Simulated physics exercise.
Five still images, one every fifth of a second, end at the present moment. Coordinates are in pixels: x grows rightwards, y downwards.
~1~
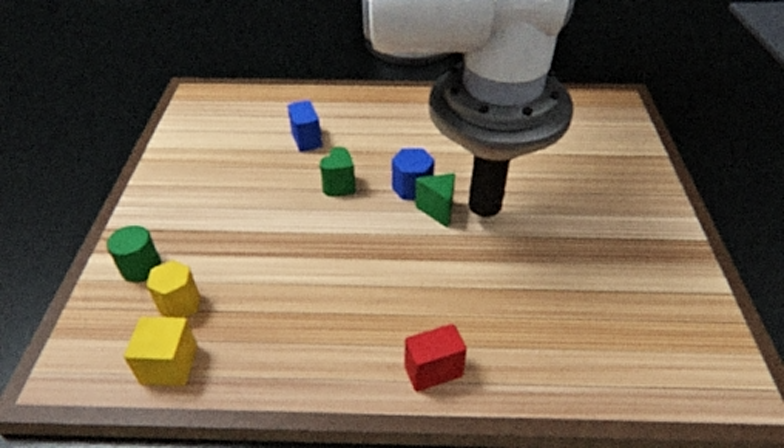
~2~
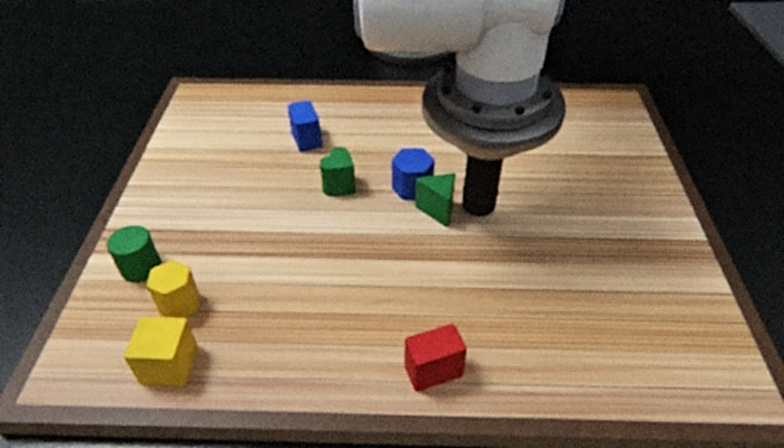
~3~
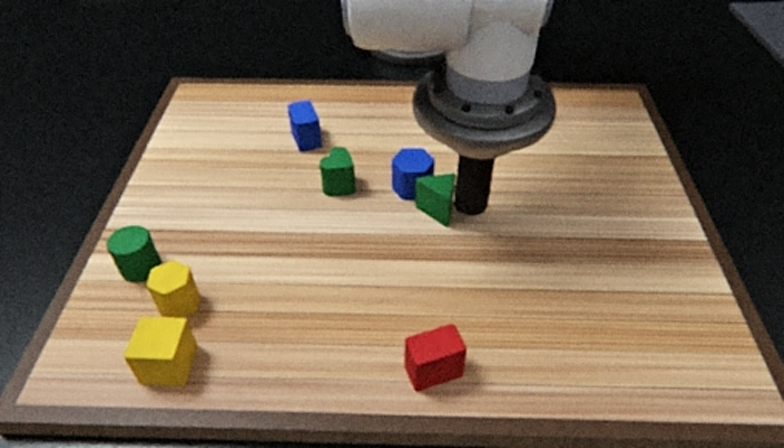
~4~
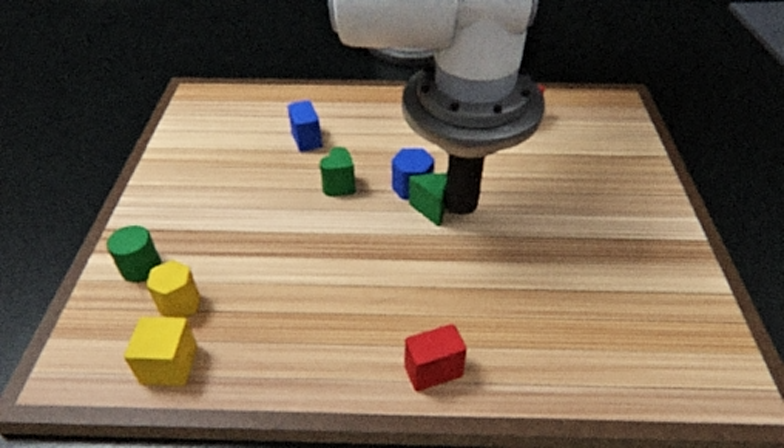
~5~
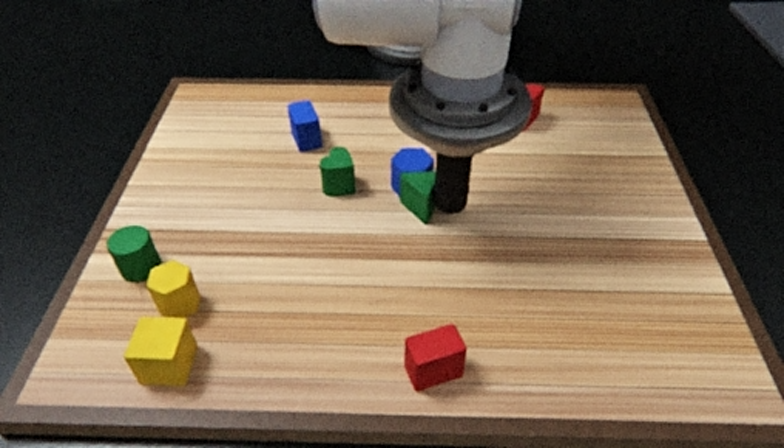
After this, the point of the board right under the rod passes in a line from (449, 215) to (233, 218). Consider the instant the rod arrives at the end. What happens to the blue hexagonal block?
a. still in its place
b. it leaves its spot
Letter a.
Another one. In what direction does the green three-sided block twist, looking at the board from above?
Viewed from above, clockwise.
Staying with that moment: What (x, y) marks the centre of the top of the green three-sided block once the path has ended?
It is going to be at (346, 168).
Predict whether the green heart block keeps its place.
By the end it has moved.
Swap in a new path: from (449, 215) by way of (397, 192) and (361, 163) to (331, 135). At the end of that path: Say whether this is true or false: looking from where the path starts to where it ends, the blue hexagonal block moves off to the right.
It is true.
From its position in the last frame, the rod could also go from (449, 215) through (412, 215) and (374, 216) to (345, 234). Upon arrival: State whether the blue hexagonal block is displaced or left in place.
It ends up on the same spot.
The first path, step by step. One third of the way, rod at (375, 204); green heart block at (331, 156); green three-sided block at (354, 171), turned 50° clockwise.
Two thirds of the way, rod at (303, 205); green heart block at (326, 153); green three-sided block at (346, 168), turned 70° clockwise.
At the end, rod at (230, 206); green heart block at (326, 153); blue hexagonal block unmoved; green three-sided block at (346, 168), turned 70° clockwise.
